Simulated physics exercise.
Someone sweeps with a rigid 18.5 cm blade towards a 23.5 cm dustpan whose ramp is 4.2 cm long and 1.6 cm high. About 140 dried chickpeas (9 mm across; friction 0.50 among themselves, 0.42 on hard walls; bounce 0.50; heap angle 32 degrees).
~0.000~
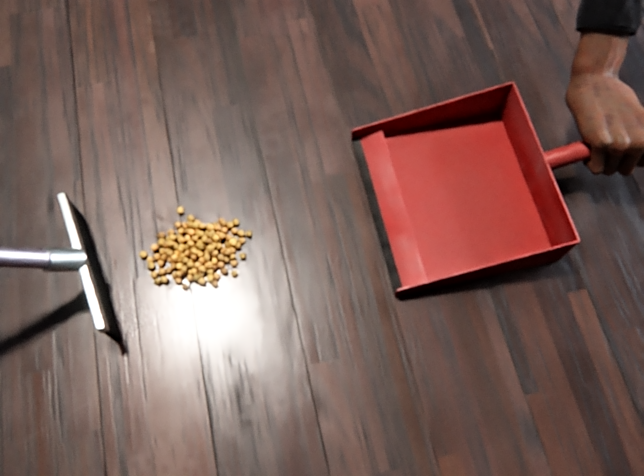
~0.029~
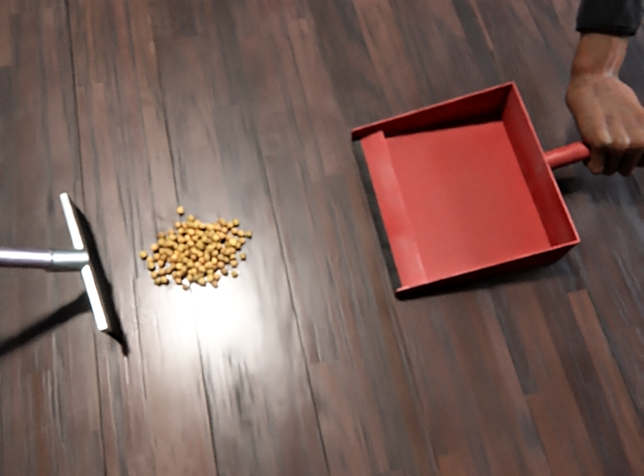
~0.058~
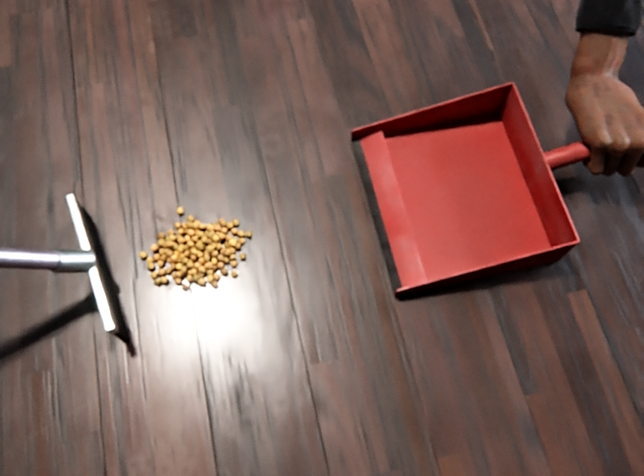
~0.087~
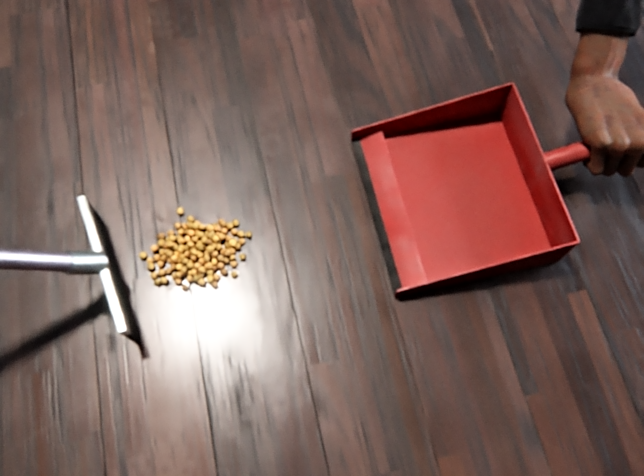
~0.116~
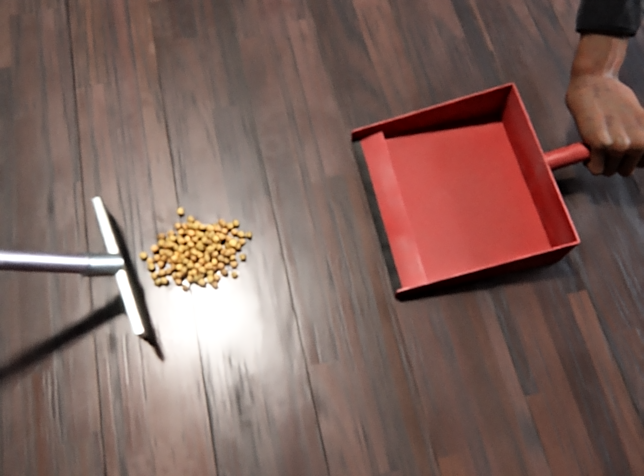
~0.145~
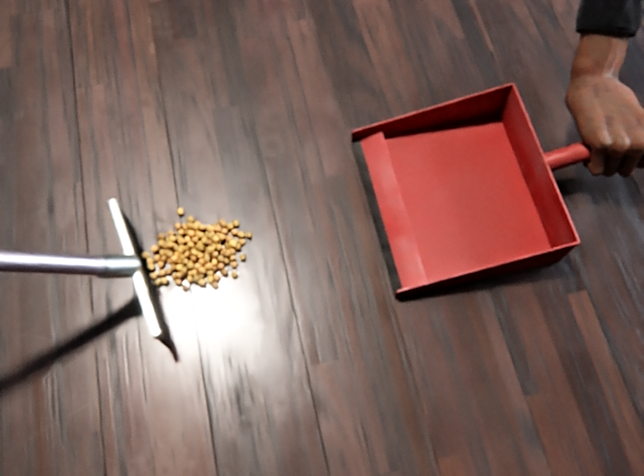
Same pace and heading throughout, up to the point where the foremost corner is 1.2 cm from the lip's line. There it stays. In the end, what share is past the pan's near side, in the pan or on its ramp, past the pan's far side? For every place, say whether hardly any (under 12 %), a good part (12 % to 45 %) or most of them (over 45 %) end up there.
Near side: Hardly any; pan: Hardly any; far side: Hardly any.
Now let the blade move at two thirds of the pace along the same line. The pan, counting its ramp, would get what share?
Then around 0 per cent.
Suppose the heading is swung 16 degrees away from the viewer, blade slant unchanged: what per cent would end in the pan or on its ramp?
It would be near 20 per cent.
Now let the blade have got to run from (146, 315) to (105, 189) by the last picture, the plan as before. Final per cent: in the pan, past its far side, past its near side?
You'd see pan at 30, far at 10 and near at 0.
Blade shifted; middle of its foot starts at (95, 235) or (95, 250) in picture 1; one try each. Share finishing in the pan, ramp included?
Some 20 and 10 per cent.
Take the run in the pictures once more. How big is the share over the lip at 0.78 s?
I'd put it near 5 per cent at that point.
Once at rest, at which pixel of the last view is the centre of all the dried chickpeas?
Approximately (352, 223) in the last view.
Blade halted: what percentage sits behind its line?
Something like 40 per cent, roughly.
Then, at 0.36 s, middle of the blade 17 cm from the lip; 0 % over the lip, far side 0 %, near side 0 %.
After 0.51 s, middle of the blade 7 cm from the lip; 0 % over the lip, far side 0 %, near side 5 %.
After 0.78 s, middle of the blade 3 cm from the lip; 5 % over the lip, far side 0 %, near side 5 %.
In the end, at 1.1 s, near side 5 %, pan 0 %, far side 0 %, in front of the lip or behind the blade 90 %.
